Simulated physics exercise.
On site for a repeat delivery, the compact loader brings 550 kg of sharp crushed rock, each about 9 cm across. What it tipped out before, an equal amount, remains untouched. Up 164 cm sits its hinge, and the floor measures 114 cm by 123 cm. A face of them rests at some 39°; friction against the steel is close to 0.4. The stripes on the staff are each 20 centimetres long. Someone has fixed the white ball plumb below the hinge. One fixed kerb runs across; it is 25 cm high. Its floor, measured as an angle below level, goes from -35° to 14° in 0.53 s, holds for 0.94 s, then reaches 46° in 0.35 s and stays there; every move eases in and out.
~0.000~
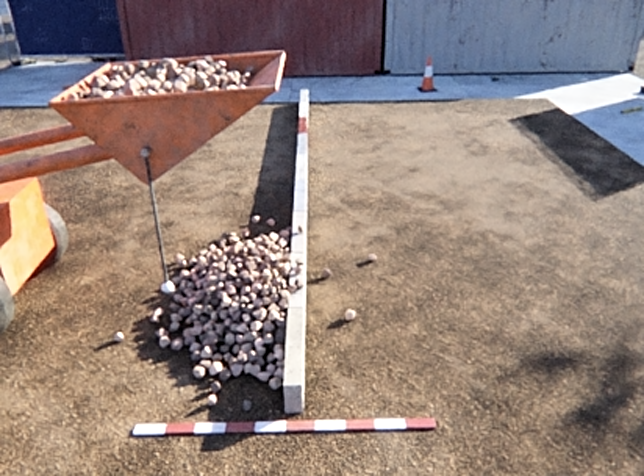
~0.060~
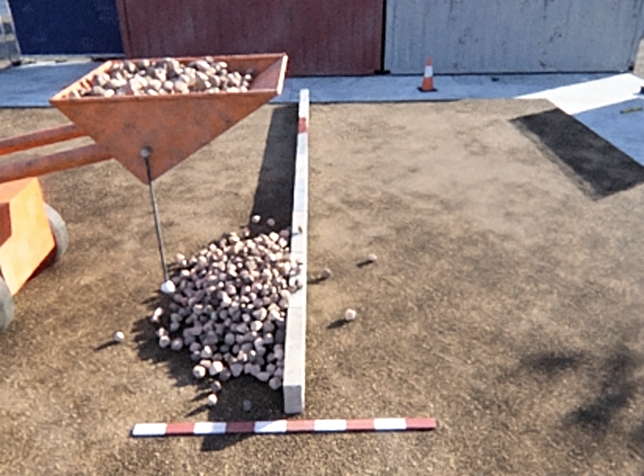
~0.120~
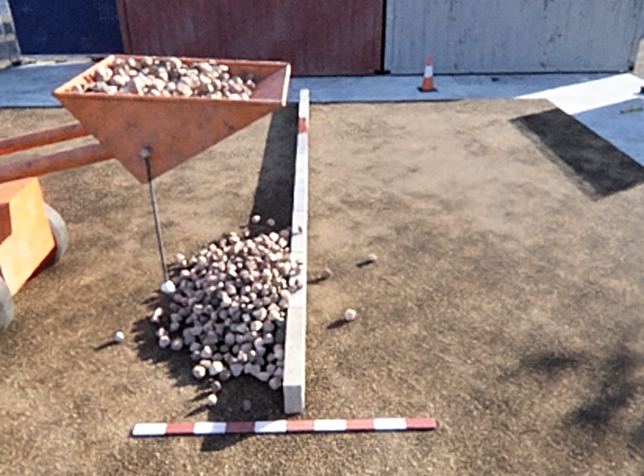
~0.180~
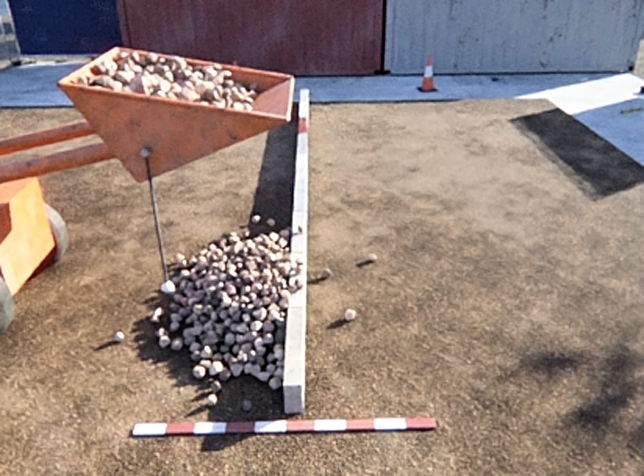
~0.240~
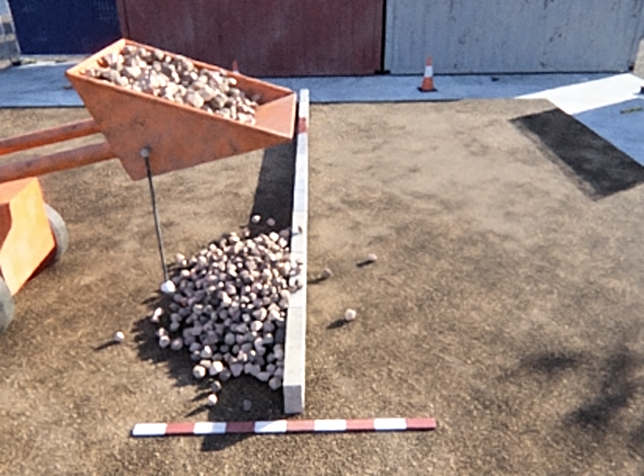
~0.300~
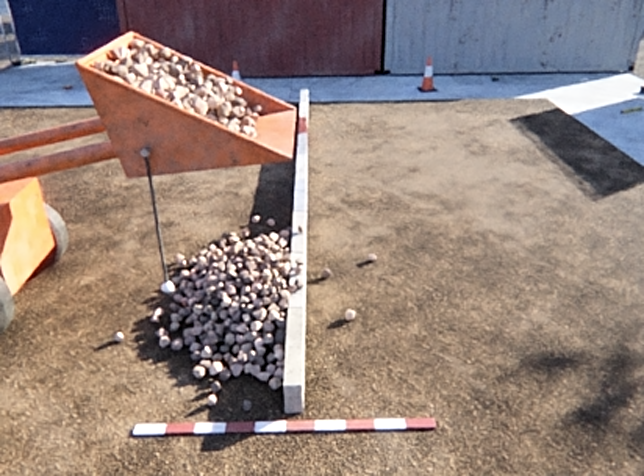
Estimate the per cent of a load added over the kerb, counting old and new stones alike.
Roughly 65 per cent of a load is added.
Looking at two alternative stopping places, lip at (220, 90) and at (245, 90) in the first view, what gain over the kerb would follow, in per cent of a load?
First place about 10 %, second about 30 %.
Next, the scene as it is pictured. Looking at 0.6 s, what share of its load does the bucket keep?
Around 100 per cent of the load is still inside.
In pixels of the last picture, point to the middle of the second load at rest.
Their middle is at about (326, 285).
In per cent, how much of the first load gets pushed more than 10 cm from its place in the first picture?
Roughly 0 per cent of them.
After 0.4 s the floor is at 7°; in per cent of one load, 100 in the bucket, 100 on this side of the kerb, 0 over the kerb; the foremost stones are at (318, 271).
After 0.6 s the floor is at 14°; in per cent of one load, 100 in the bucket, 100 on this side of the kerb, 0 over the kerb; the foremost stones are at (318, 271).
After 2.3 s the floor is at 46°; in per cent of one load, 19 in the bucket, 154 on this side of the kerb, 26 over the kerb; the foremost stones are at (394, 293).
After 5.1 s the floor is at 46°; in per cent of one load, 0 in the bucket, 134 on this side of the kerb, 66 over the kerb; the foremost stones are at (445, 291). Net gain over the kerb, 65.
